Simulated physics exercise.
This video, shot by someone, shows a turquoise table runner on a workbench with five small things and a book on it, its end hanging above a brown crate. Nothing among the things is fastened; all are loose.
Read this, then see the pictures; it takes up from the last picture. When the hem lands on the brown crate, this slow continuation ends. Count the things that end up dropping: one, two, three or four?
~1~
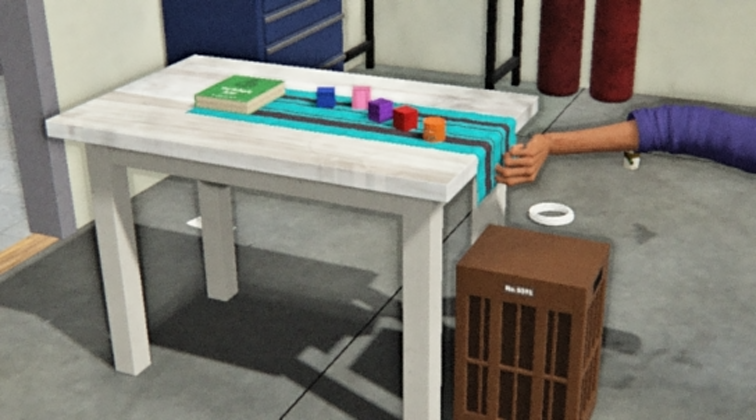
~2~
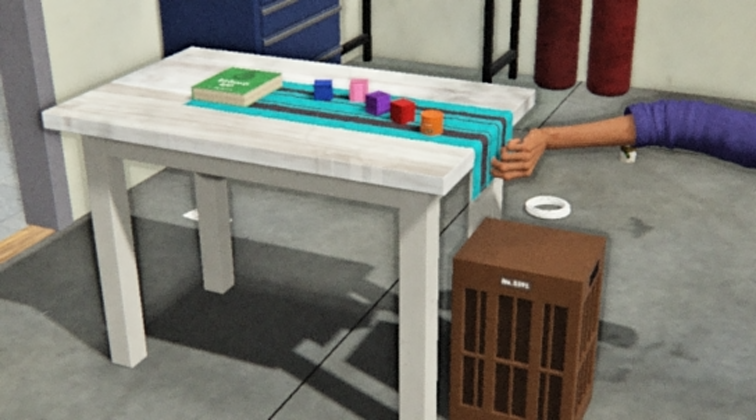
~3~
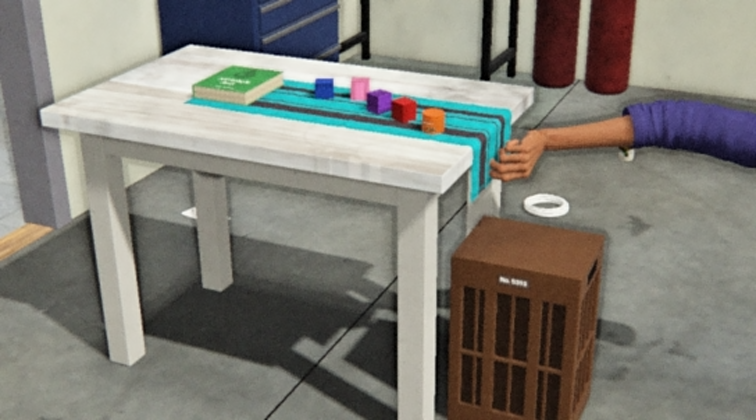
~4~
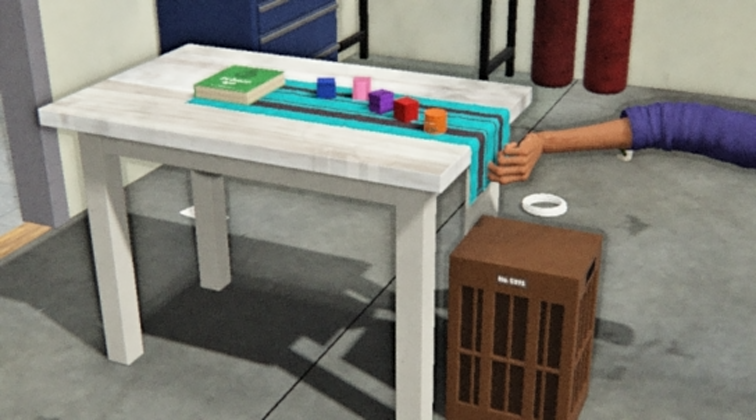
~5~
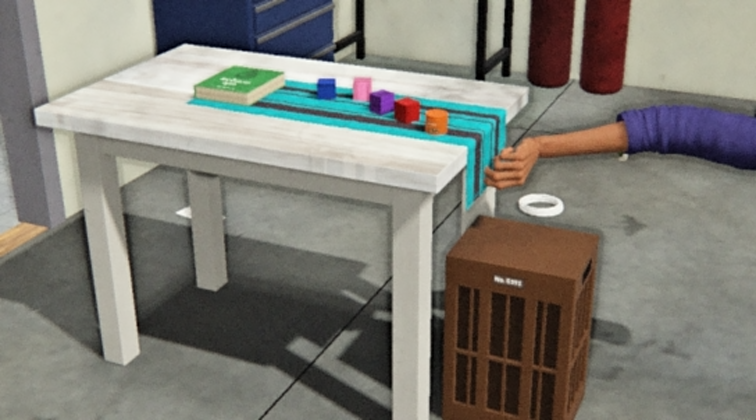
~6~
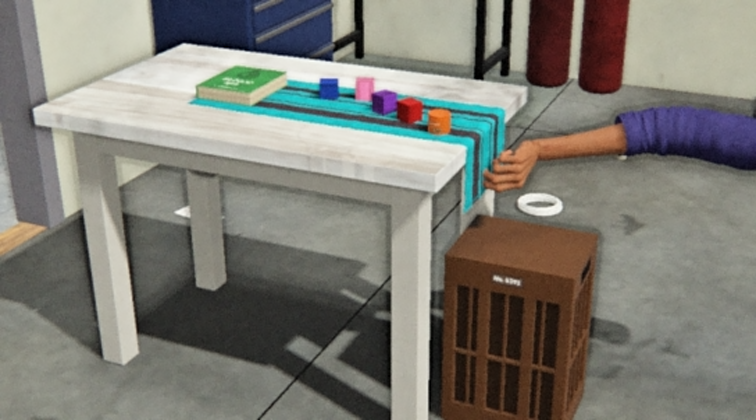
The number that drops is one.
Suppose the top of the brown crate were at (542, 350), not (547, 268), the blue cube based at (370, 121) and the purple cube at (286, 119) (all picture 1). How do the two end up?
The blue cube ends up off the top and the purple cube ends up still on top.
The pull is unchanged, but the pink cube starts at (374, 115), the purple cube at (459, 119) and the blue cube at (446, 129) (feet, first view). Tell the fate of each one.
In the end the pink cube rides it out, while the purple cube gets dislodged and the blue cube gets dislodged.
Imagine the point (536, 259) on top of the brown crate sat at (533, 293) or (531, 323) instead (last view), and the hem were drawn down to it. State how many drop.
Respectively 2 and 3.
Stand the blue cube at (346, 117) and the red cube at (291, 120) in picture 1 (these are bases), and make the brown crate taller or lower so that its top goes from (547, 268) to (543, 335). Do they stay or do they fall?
Blue cube: Still up. Red cube: Still up.
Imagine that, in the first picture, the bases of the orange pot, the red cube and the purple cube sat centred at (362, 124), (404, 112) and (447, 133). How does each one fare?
The orange pot will stay where it is, the red cube will stay where it is, and the purple cube will end up down.
Early on, hem near (484, 225); all still up.
Midway, hem on the crate; orange pot gone.
Finally, hem on the crate; orange pot gone. The count of fallen things is one.
